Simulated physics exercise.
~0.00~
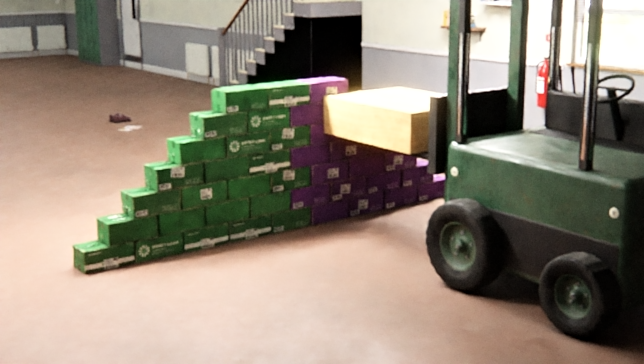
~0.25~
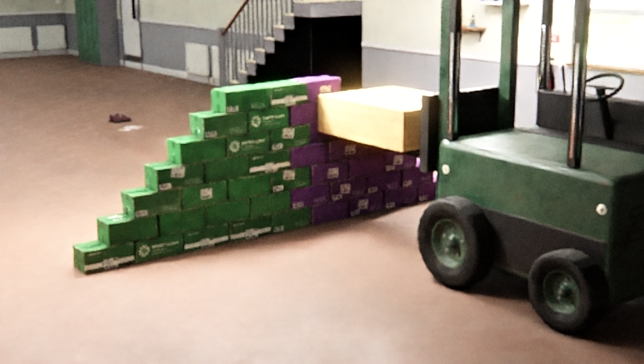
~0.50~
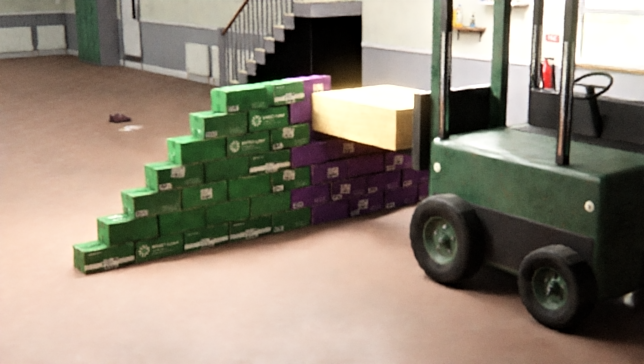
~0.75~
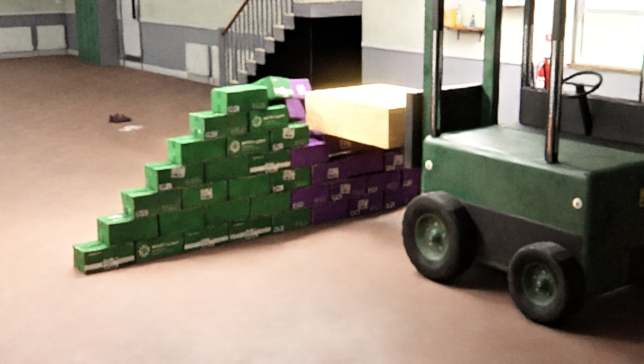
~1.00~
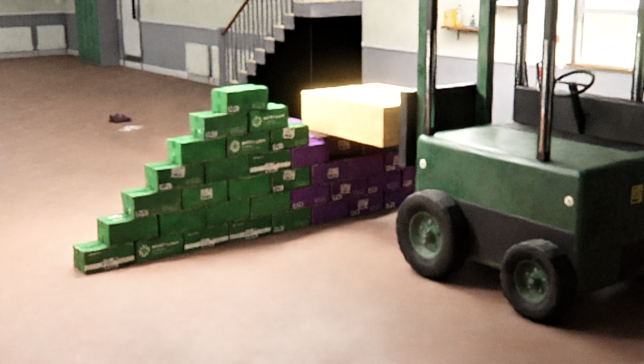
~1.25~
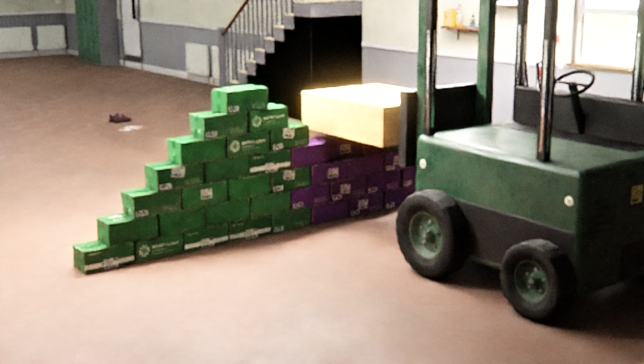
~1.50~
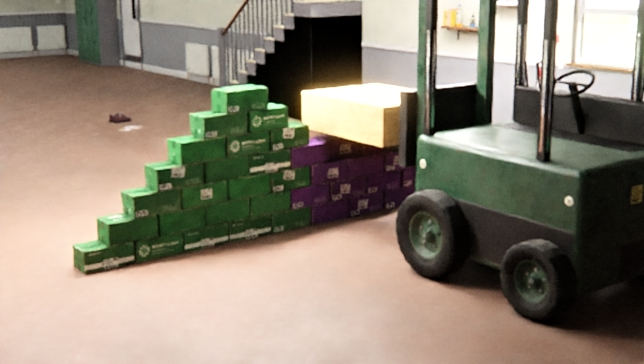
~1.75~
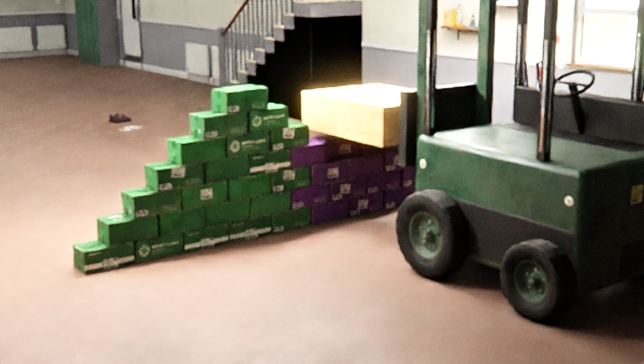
A green forklift pushes its load left into stacked boxes, knocking a few off the top.
